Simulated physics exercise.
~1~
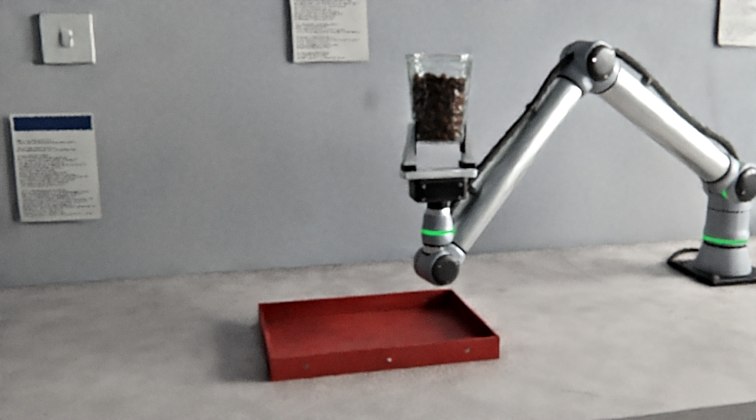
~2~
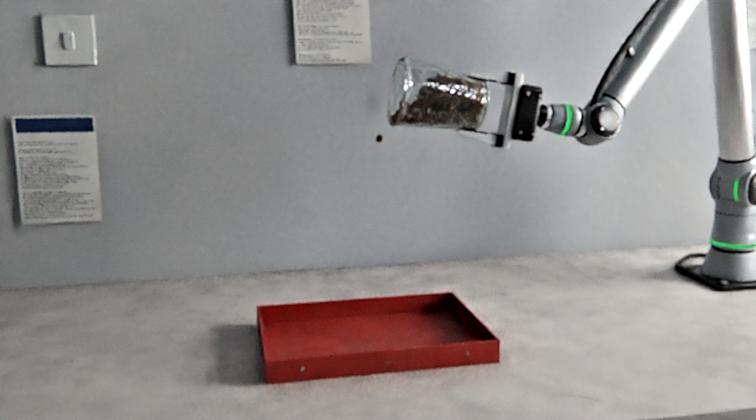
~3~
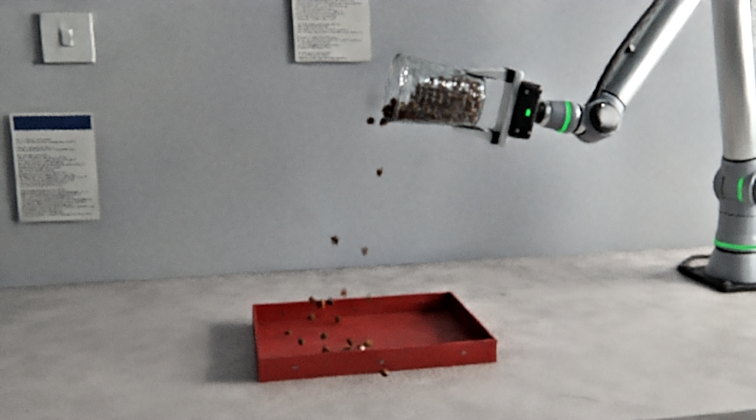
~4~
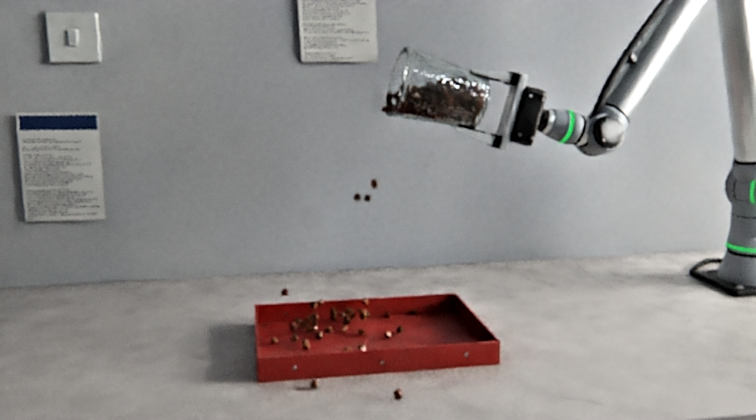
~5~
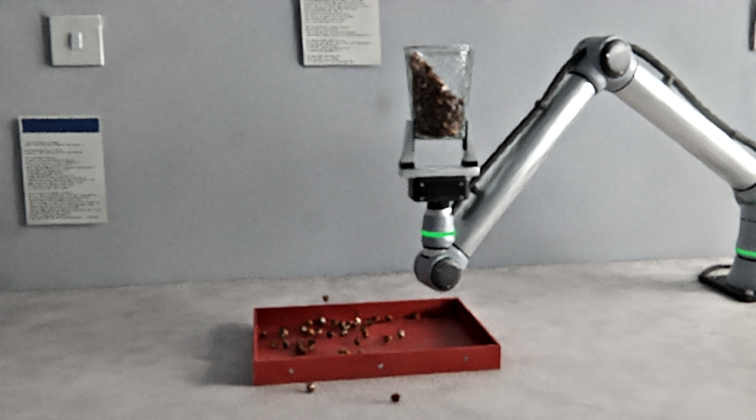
A robotic arm tipped a clear beaker of brown pellets onto its side above a shallow red tray, and some tumbled out, a few bouncing onto the table, before it turned the beaker upright again with most of the pellets still inside.
